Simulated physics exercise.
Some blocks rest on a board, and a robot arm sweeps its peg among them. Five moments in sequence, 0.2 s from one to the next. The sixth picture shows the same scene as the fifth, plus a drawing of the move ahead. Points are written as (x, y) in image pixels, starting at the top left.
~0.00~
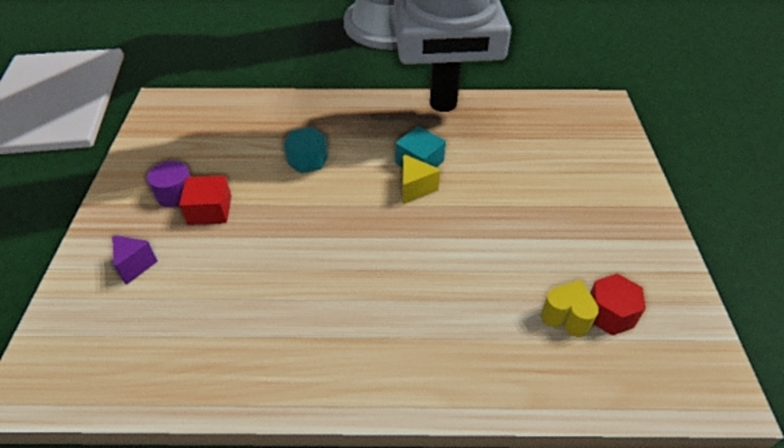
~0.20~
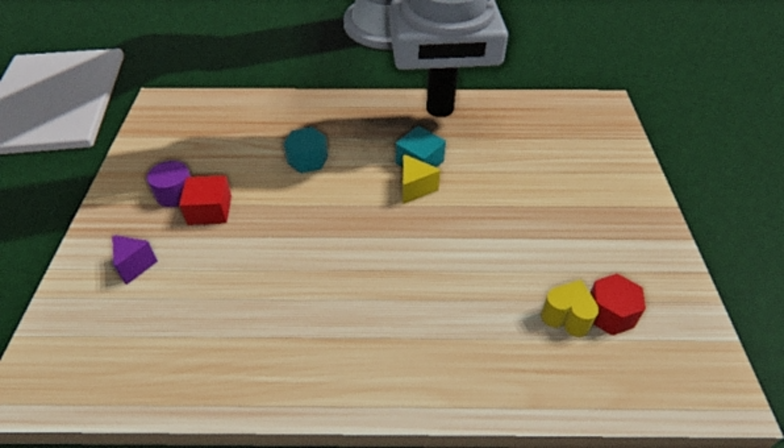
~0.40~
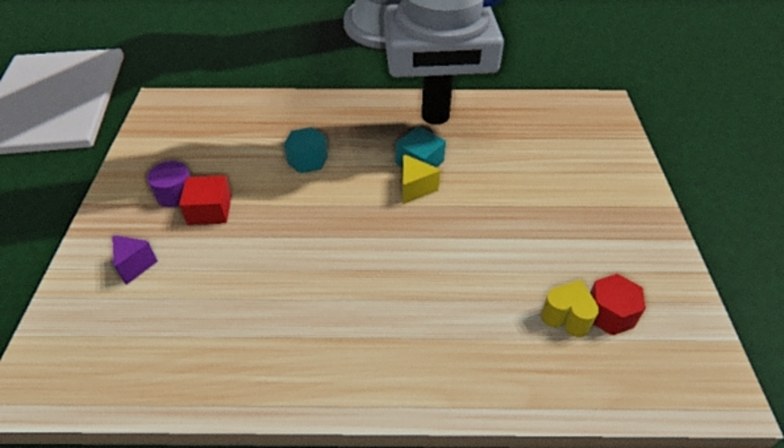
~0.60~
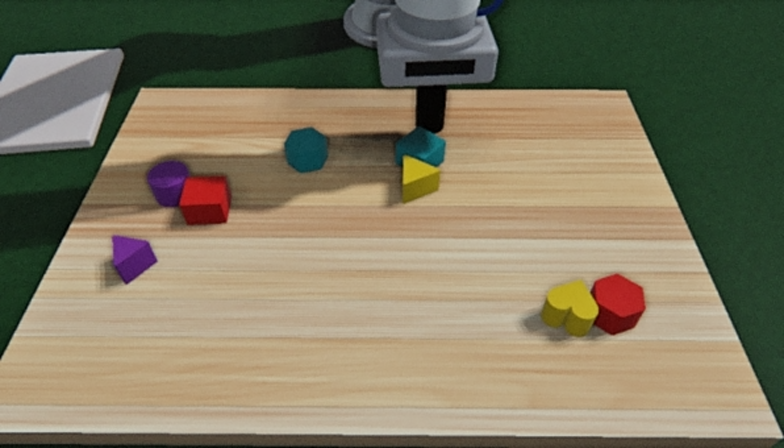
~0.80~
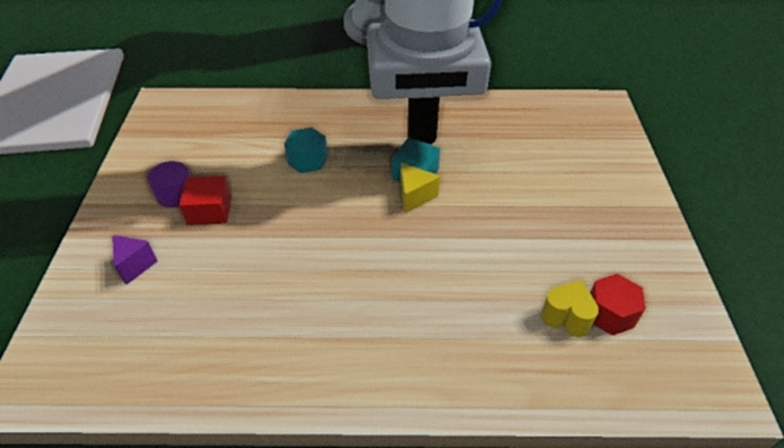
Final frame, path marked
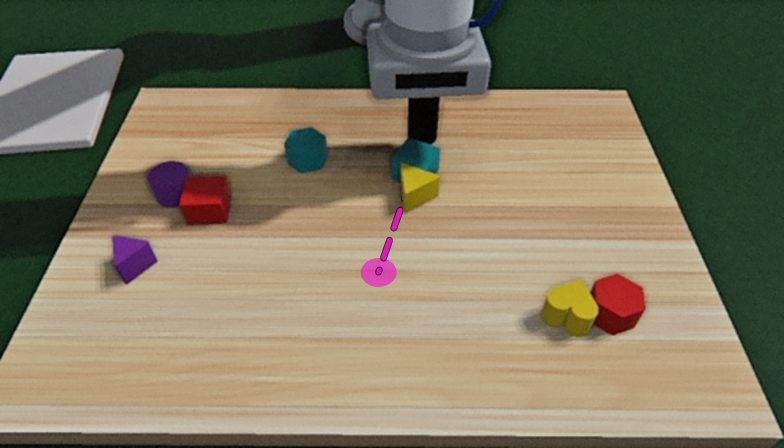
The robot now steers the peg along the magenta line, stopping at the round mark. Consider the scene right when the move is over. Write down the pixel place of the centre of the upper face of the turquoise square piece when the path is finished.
I expect it at (409, 280).
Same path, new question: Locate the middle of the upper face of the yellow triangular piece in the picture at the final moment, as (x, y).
At the end it should sit near (451, 280).
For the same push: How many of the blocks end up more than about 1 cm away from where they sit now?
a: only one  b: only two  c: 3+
The one that fits is b, only two.
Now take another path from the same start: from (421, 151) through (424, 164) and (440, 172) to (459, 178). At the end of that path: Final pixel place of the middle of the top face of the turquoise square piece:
In the picture, that point is around (420, 171).
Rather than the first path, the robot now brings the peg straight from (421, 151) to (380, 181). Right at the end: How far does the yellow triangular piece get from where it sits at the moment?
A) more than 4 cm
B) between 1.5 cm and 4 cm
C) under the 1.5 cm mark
That would be B.
Drawn move, in a line from (421, 151) to (379, 272).
On the path given first. One third of the way, peg (409, 173); yellow triangular piece (421, 217), turned 20° anticlockwise; turquoise square piece (410, 191), turned 20° anticlockwise.
Two thirds of the way, peg (394, 213); yellow triangular piece (436, 255), turned 50° anticlockwise; turquoise square piece (406, 235), turned 50° anticlockwise.
At the end, peg (378, 259); yellow triangular piece (451, 280), turned 95° anticlockwise; turquoise square piece (409, 280), turned 95° anticlockwise.
